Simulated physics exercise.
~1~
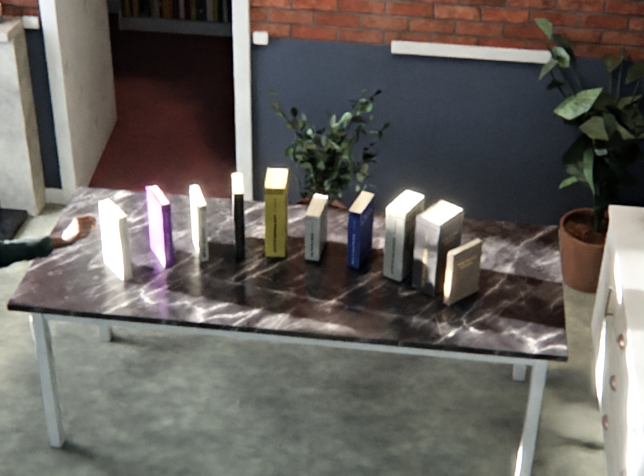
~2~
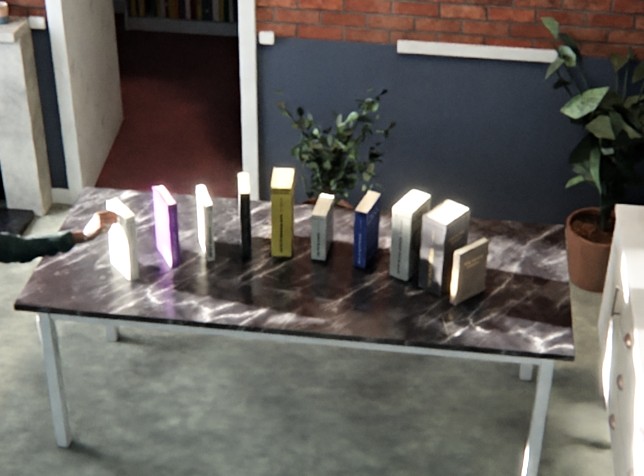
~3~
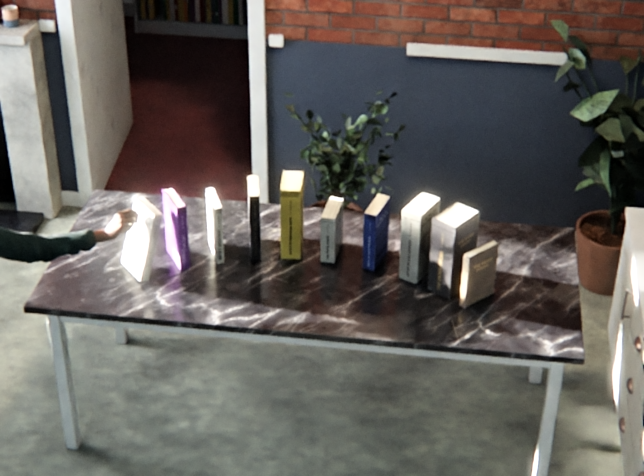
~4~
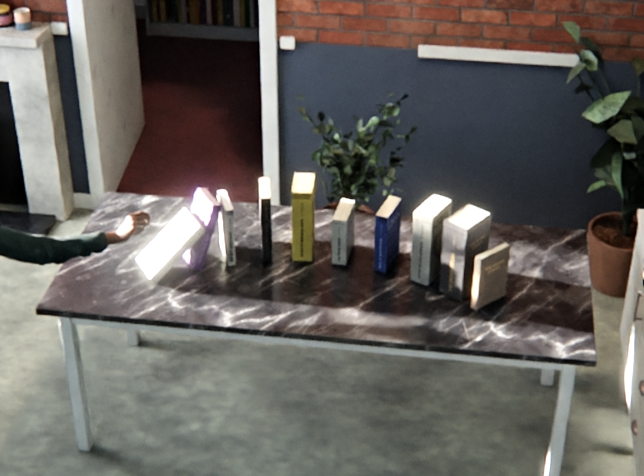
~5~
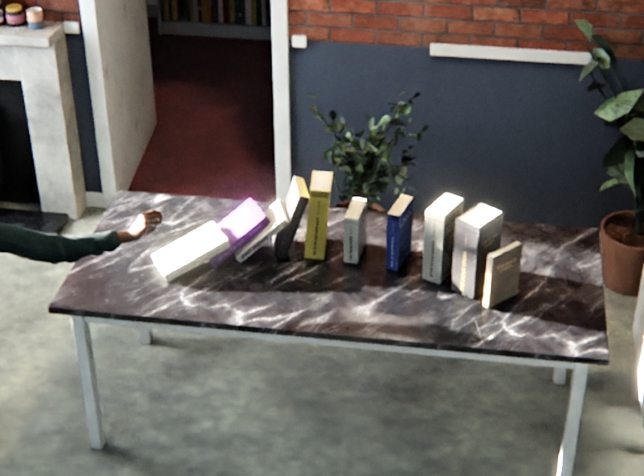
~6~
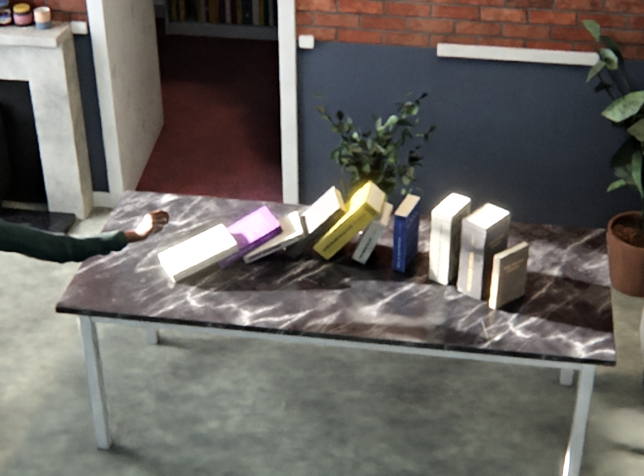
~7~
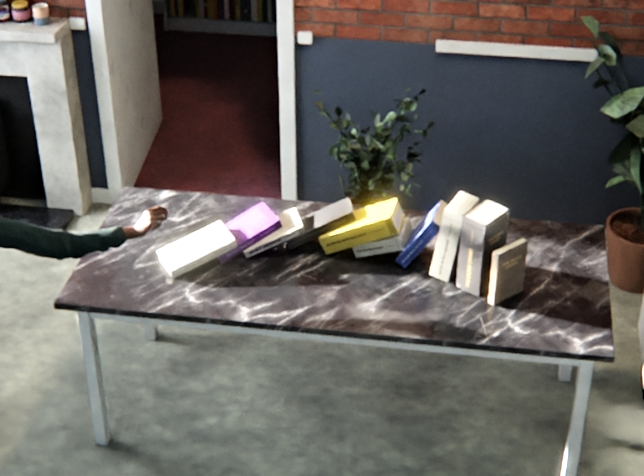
Hand tipping the first of ten upright books on a marble-patterned table, toppling purple, yellow and blue ones rightward, three left standing.
